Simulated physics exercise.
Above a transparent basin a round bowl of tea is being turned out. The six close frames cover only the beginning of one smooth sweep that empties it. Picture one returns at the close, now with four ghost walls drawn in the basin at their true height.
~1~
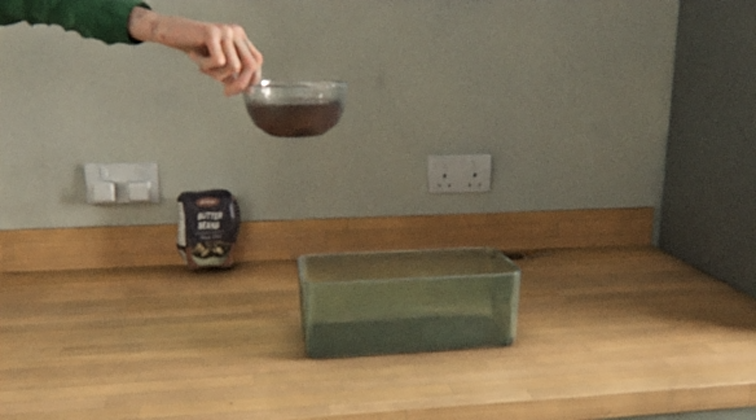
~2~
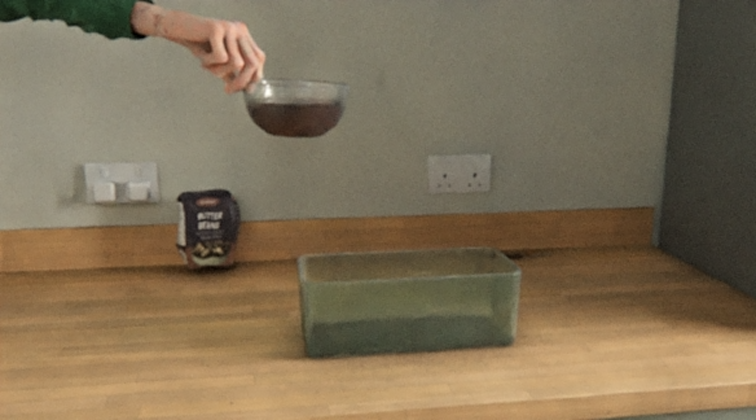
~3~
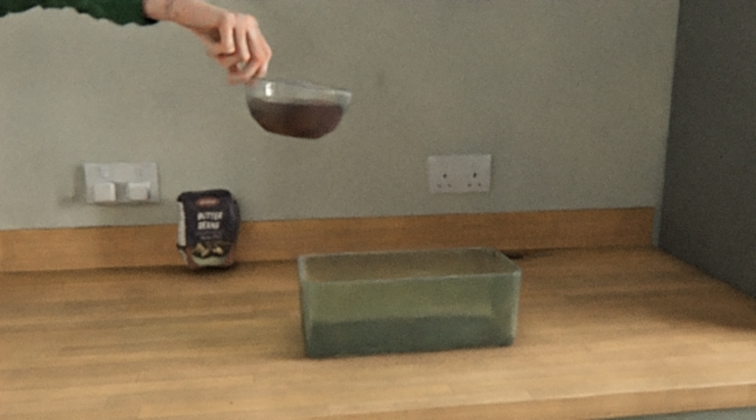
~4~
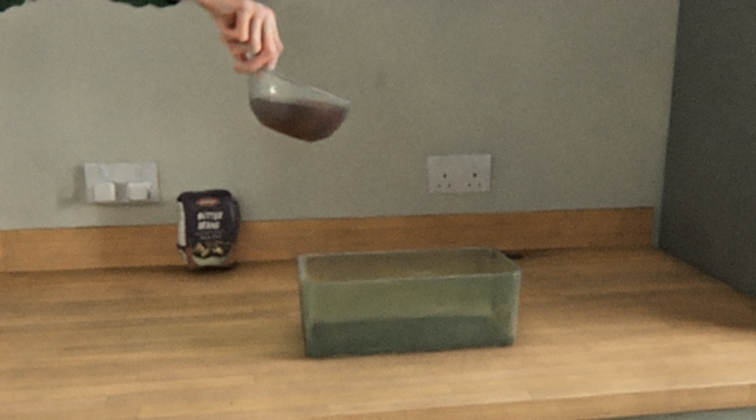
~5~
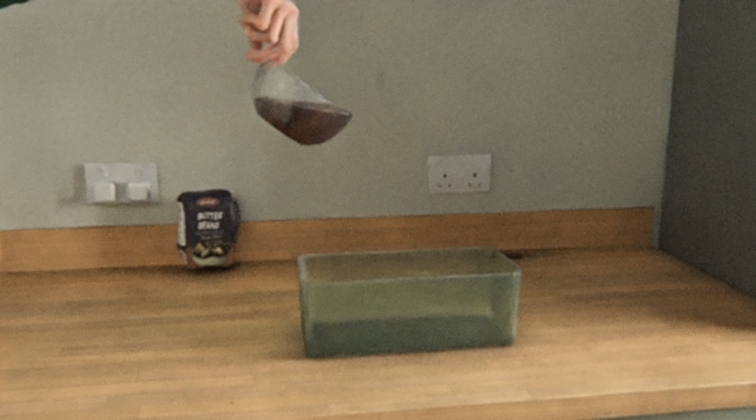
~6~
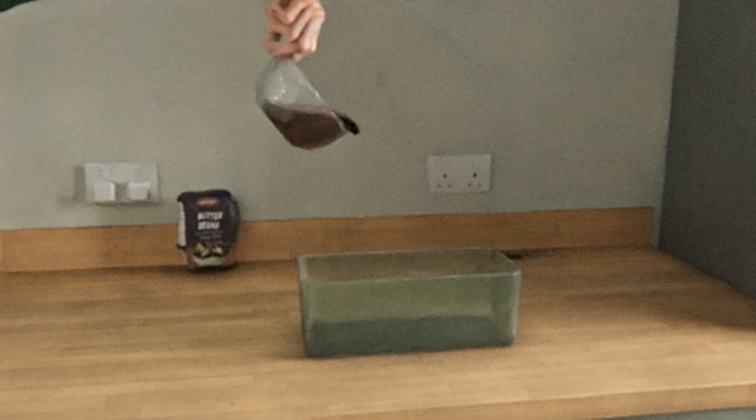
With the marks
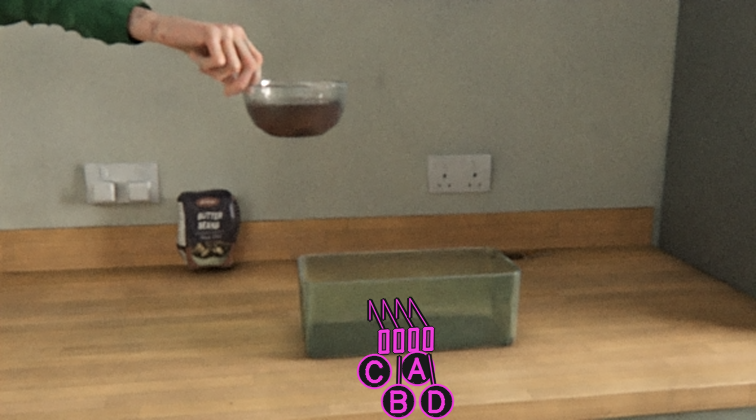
The clip opens with a hand in a green sleeve holding a clear round bowl of dark tea above a transparent rectangular basin on a wooden worktop. The hand lifts and moves right, tilting the bowl steadily further to the right, until dark liquid just edges over its lowered lip.
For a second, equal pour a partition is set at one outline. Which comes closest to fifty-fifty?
The answer is position B.
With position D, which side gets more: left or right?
More ends on the left.
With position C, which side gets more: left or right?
The right side.
On the marked copy, A at (414, 355); B at (399, 356); C at (384, 357); D at (428, 355).
Choosing A, about 70 % ends left of the wall and 19 % right of it; 11 % is lost outside.
Choosing B, about 49 % ends left of the wall and 46 % right of it; 4 % is lost outside.
Choosing C, about 31 % ends left of the wall and 64 % right of it; 5 % is lost outside.
Choosing D, about 75 % ends left of the wall and 14 % right of it; 11 % is lost outside.
